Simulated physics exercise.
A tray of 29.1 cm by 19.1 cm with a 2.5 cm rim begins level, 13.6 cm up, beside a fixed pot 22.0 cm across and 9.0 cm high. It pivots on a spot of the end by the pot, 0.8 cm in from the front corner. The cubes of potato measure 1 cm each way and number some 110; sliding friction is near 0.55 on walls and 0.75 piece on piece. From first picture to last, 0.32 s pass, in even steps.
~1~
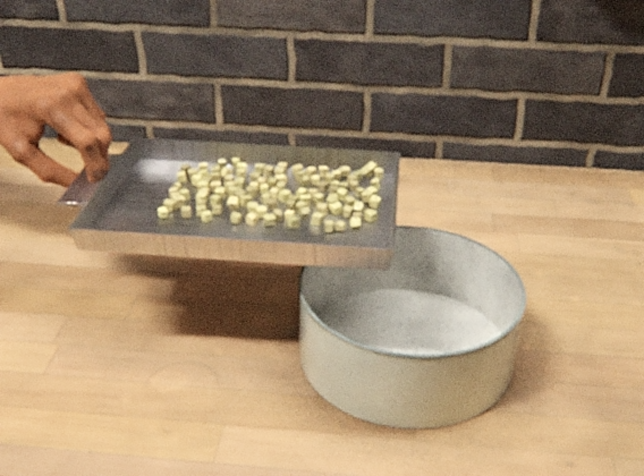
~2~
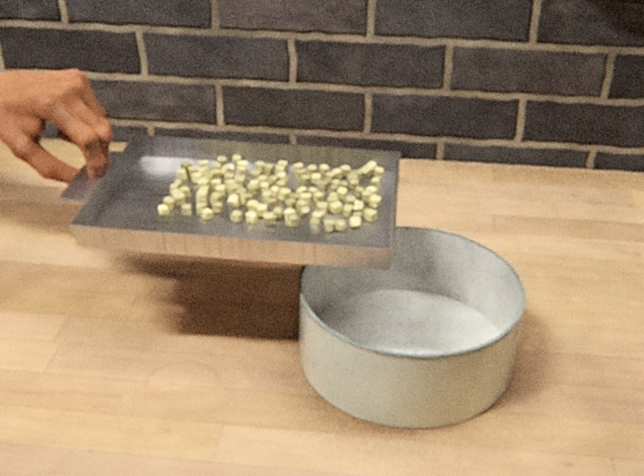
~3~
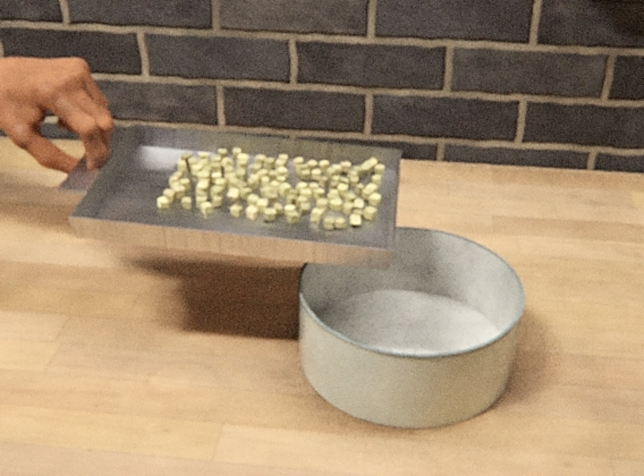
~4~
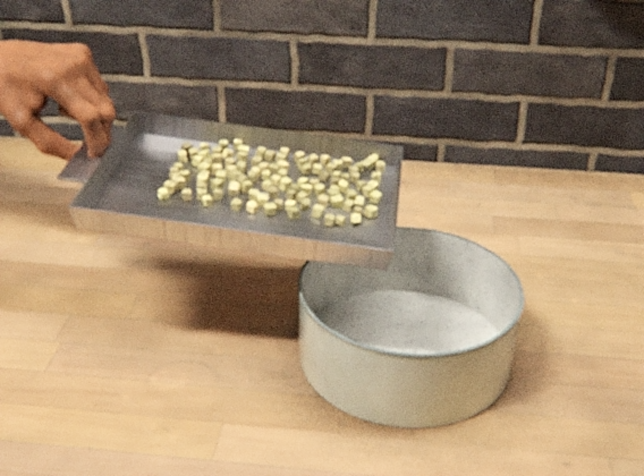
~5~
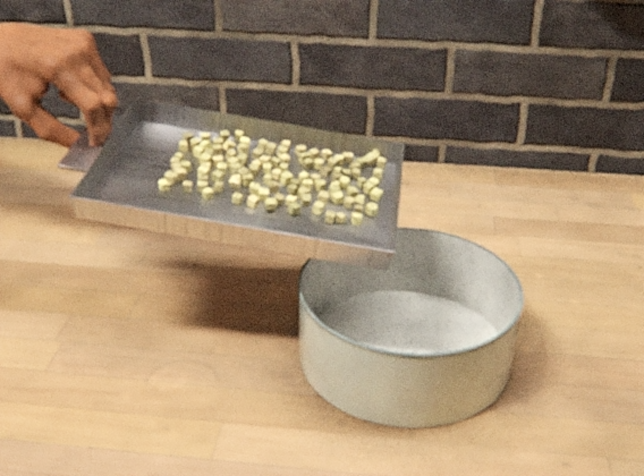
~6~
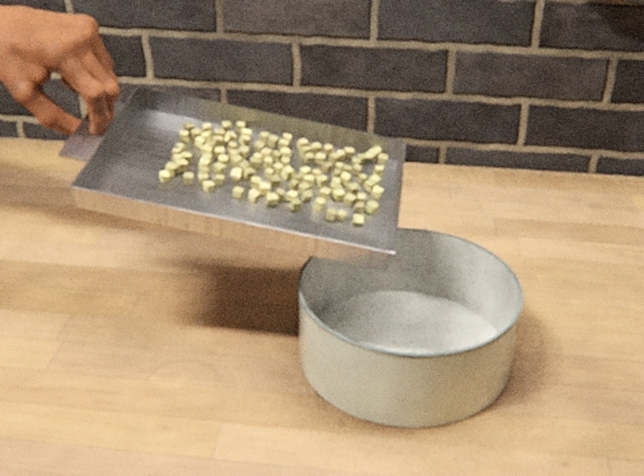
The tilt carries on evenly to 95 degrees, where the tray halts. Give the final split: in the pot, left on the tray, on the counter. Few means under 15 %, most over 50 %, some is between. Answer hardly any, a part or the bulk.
In the pot: The bulk; left on the tray: Hardly any; on the counter: Hardly any.
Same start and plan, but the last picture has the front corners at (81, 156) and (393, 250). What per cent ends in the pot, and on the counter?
Pot 95, counter 5.
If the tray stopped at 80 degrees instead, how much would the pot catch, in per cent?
In that case some 20 per cent.
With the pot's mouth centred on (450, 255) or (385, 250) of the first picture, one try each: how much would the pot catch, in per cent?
Some 25 and 0 per cent.
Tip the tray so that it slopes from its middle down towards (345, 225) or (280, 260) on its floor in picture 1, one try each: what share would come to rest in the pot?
About 85 and 50 per cent.
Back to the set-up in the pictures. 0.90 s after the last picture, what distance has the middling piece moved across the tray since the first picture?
Roughly 11 cm.
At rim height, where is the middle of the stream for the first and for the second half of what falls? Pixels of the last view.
At about (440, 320), then at (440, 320).
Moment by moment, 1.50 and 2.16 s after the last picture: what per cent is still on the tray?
About 90, 25.
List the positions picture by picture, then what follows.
In the first picture, tray tilt 0 degrees, front corners at (75, 226) and (389, 247); middle of the pieces at (275, 193); pot at (411, 283).
In the second picture, tray tilt 1 degrees, front corners at (75, 223) and (389, 247); middle of the pieces at (275, 192).
In the third picture, tray tilt 3 degrees, front corners at (75, 215) and (389, 247); middle of the pieces at (275, 187).
In the fourth picture, tray tilt 6 degrees, front corners at (75, 205) and (390, 248), lowest corner right front; middle of the pieces at (276, 181).
In the fifth picture, tray tilt 8 degrees, front corners at (75, 194) and (390, 249), lowest corner right front; middle of the pieces at (277, 175).
In the sixth picture, tray tilt 11 degrees, front corners at (76, 185) and (391, 249), lowest corner right front; middle of the pieces at (278, 169); pot at (409, 284).
Then, 0.90 s after the last picture, tilt 50 degrees; the tray holds 100 %, the pot 0 %.
Then, 1.50 s after the last picture, tilt 76 degrees; the tray holds 90 %, the pot 10 %.
Then, 2.16 s after the last picture, tilt 95 degrees; the tray holds 25 %, the pot 65 %.
In the end, pot 95 %, tray 5 %, counter 0 %.
